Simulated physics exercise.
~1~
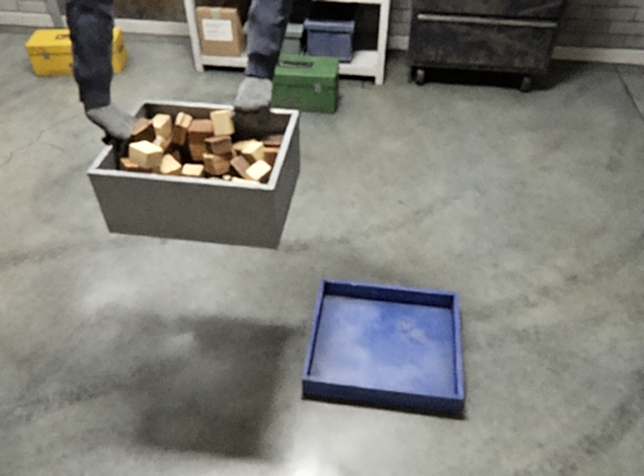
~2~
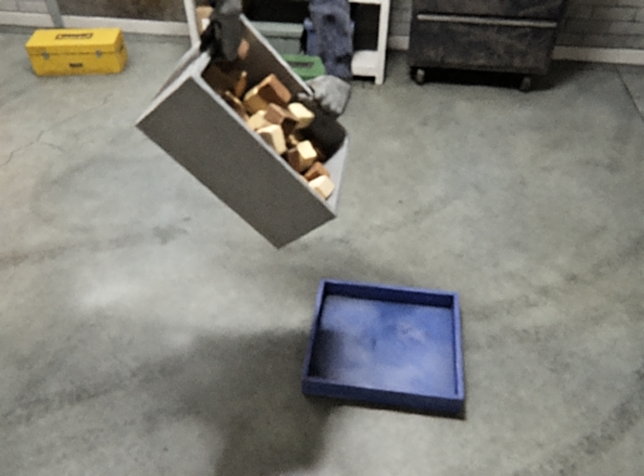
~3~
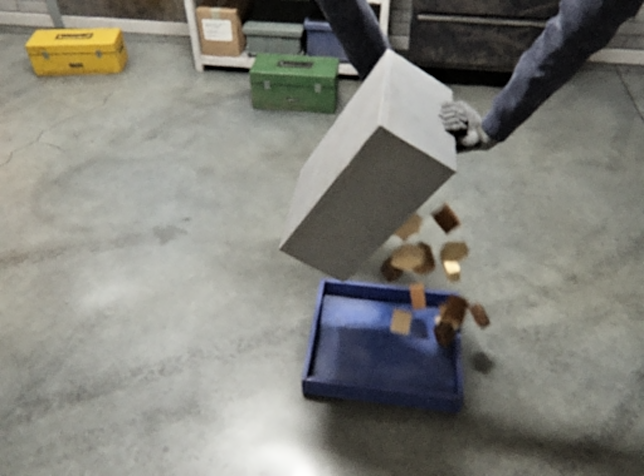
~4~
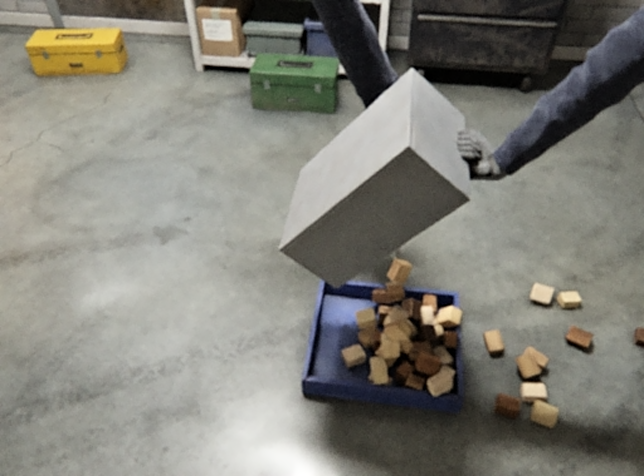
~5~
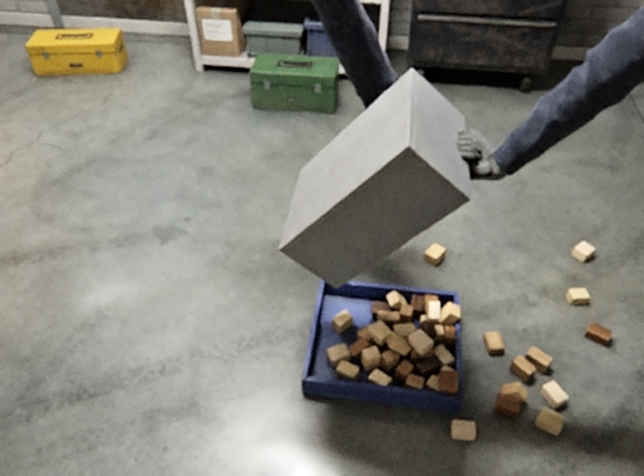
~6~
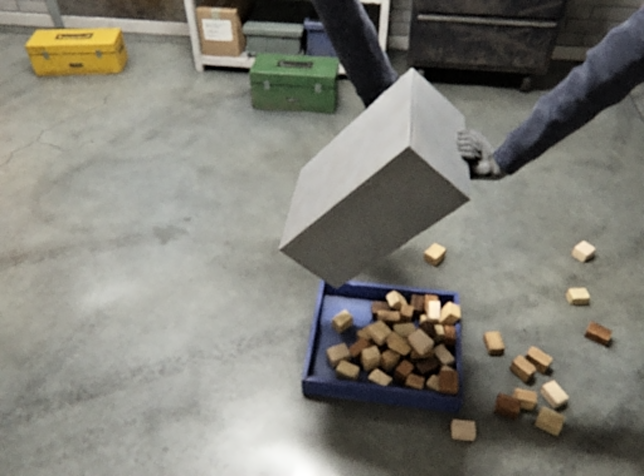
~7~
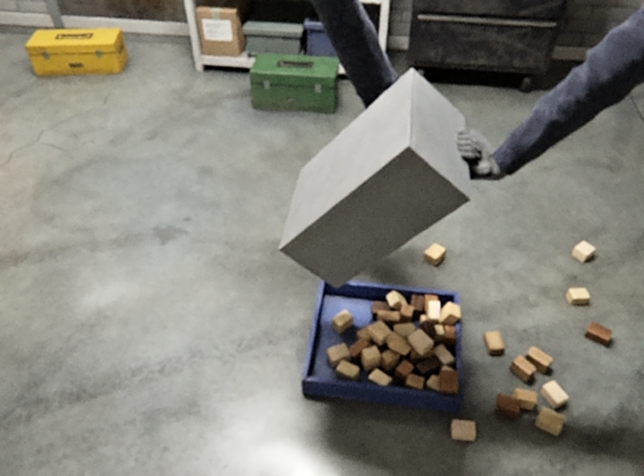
A person in dark sleeves and grey gloves holds a grey box full of wooden blocks above a concrete workshop floor, seen from above at an angle. An empty, shallow blue carton sits below to the right, with yellow and green toolboxes and a shelf behind. The person swings the box right and tips it well past upright over the carton. Blocks tumble out, many piling up in the carton while others bounce and scatter to the right. The box stays tilted as the blocks settle, most inside the carton and a smaller share on the floor around it.
